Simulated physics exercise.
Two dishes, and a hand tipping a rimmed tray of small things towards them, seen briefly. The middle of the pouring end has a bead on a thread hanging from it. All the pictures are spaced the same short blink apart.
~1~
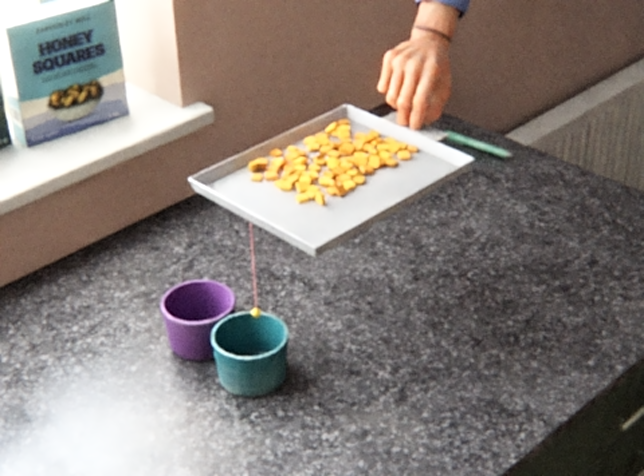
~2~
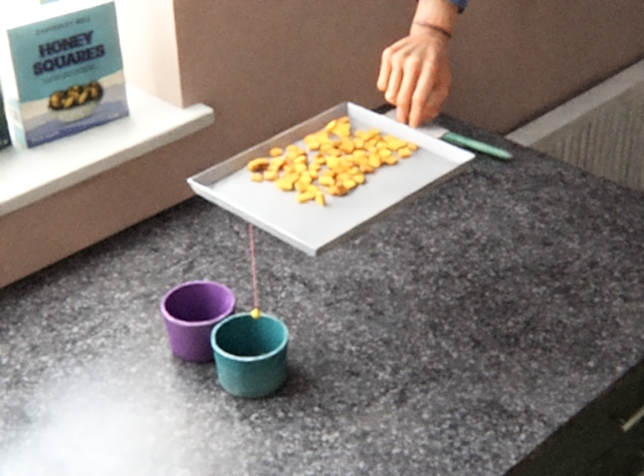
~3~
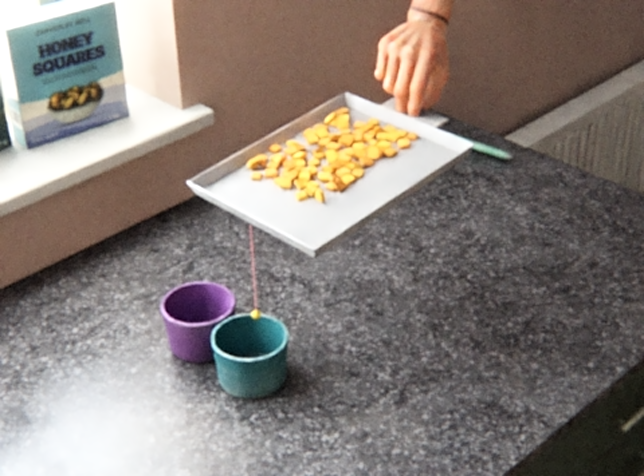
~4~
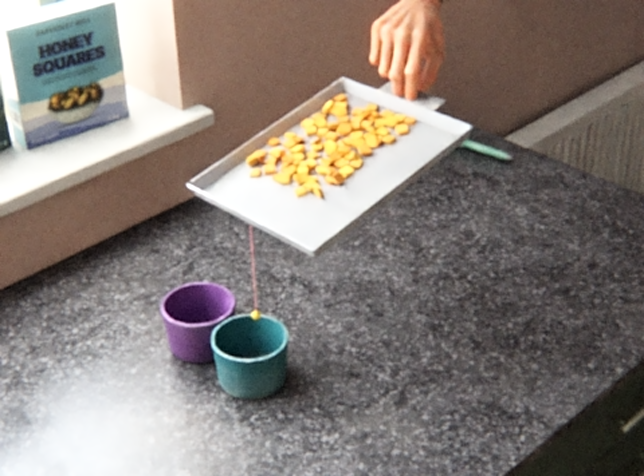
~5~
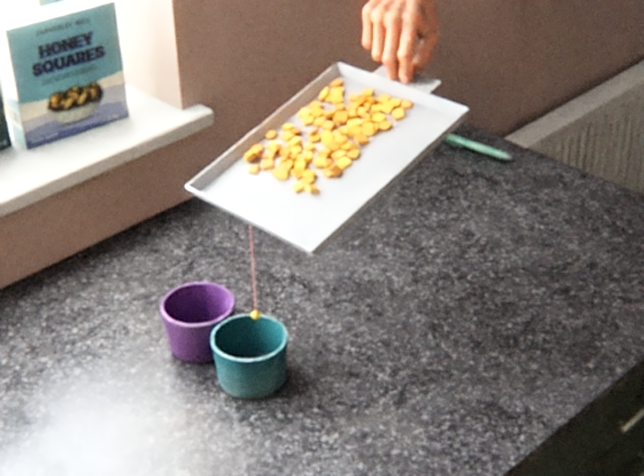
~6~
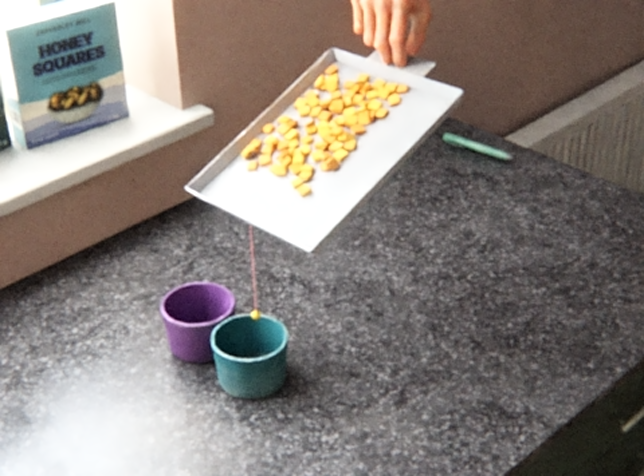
A hand raises the far end of a tray of small yellow crackers above two dishes.
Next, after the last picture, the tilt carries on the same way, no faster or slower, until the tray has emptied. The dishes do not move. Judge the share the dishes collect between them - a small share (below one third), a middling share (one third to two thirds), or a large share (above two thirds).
A middling share.
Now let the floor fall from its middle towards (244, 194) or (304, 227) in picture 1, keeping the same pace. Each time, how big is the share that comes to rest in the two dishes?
In turn 70 and 10 in a hundred.
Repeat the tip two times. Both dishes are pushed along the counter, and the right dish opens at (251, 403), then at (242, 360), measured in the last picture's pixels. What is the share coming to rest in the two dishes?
It works out to 10 percent and then 50 percent.
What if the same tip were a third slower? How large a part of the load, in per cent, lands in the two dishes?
I'd say 70 percent or thereabouts.
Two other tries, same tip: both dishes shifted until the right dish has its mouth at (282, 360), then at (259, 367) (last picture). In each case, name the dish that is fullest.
The first arrangement gives the one at left, the second arrangement gives the one at left.
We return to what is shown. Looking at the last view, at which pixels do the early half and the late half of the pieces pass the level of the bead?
At (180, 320) for the first part, then at (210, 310) for the others.
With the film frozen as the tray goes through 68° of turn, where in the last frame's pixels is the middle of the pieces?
Near (221, 200).
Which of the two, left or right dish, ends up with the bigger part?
It turns out to be the left.
Just after the last frame, tray tipped steeply; almost all on the tray; about a tenth in the air.
A moment on, tray tipped past a quarter turn; just a few on the tray; about a tenth in the right dish; roughly a quarter in the left dish; roughly a third outside both; roughly a quarter in the air.
Further on, tray tipped past a quarter turn; roughly a quarter in the right dish; roughly a third in the left dish; roughly half outside both.
When it is over, tray tipped past a quarter turn; roughly a quarter in the right dish; roughly a third in the left dish; roughly half outside both.
